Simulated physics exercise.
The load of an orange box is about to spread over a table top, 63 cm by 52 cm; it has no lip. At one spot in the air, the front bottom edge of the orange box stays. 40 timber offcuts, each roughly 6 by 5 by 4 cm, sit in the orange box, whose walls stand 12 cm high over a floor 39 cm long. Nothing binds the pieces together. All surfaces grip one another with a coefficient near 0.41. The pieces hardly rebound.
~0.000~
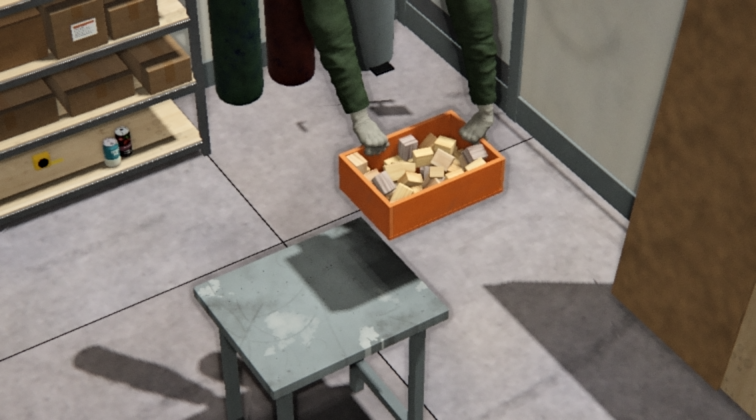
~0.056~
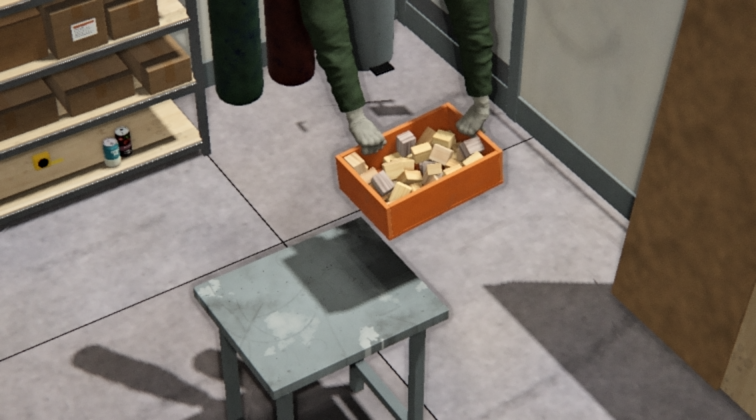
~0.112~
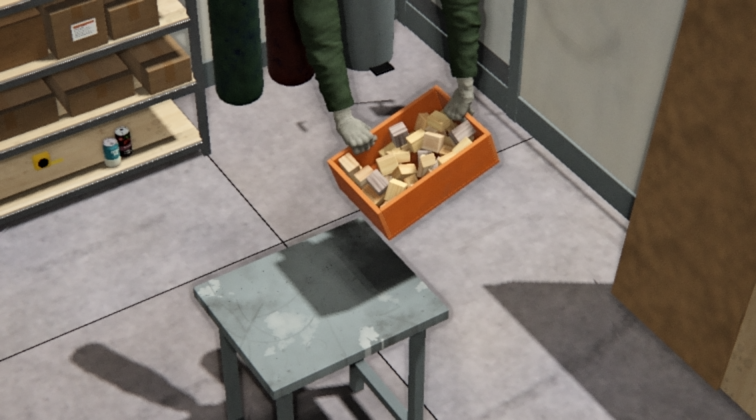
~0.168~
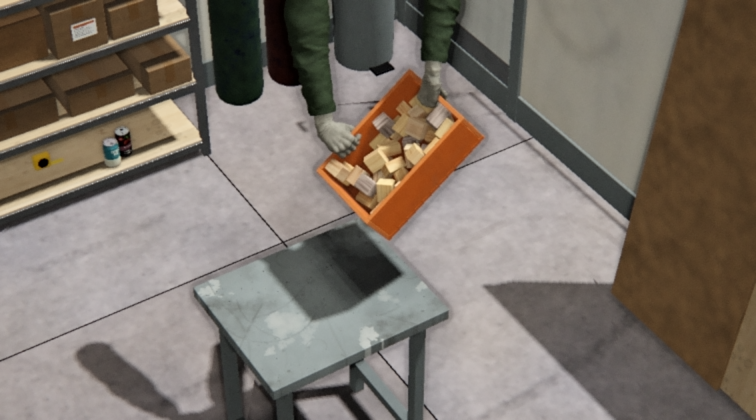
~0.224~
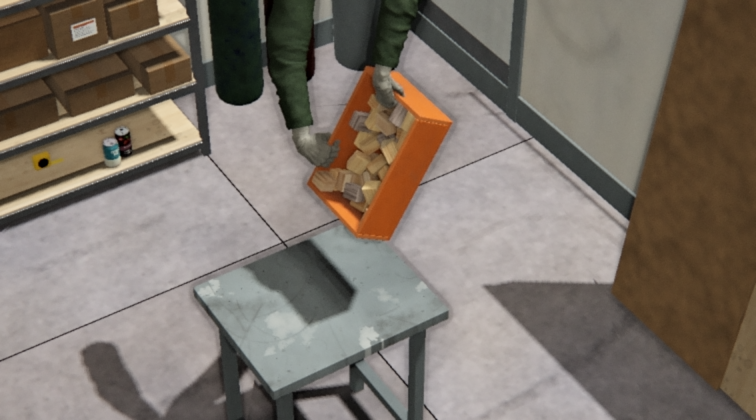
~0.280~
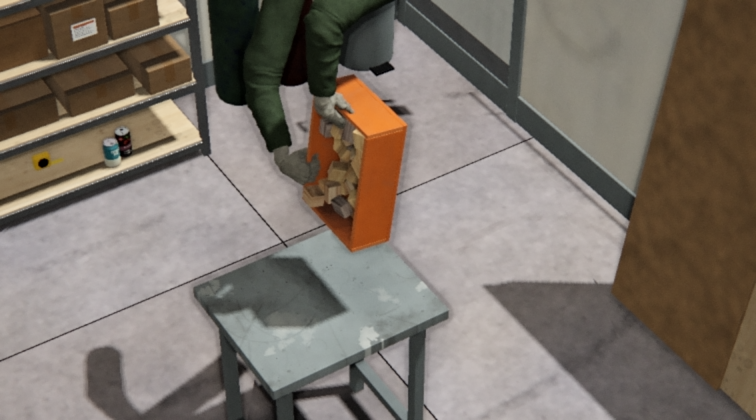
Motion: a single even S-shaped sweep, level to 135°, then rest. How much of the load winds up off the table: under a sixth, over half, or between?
The amount tops half.
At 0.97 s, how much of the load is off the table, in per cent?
Estimated fraction: Some 60 percent.
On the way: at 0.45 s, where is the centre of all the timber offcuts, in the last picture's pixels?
Near (269, 238).
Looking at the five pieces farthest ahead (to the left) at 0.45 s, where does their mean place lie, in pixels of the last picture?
(220, 261).
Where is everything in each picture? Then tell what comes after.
In the first picture (we follow the rim corner now nearest the camera), orange box at (392, 204); tilt 0°; nothing out yet.
The second picture shows orange box at (389, 206); tilt 5°.
The third picture shows orange box at (380, 210); tilt 18°.
The fourth picture shows orange box at (368, 219); tilt 37°.
The fifth picture shows orange box at (357, 233); tilt 59°.
The sixth picture shows orange box at (351, 248); tilt 82°; nothing out yet.
After 0.45 s, tilt 132°; 9 still in the orange box, 1 on the table top and 30 in the air.
After 0.67 s, tilt 135°; 18 on the table top and 22 over the left end of the table.
After 0.97 s, tilt 135°; 15 on the table top and 25 over the left end of the table.
Final count (at 1.36 s), 14 on the table top and 26 over the left end of the table. Asked share, 26 of 40, 65 per cent.
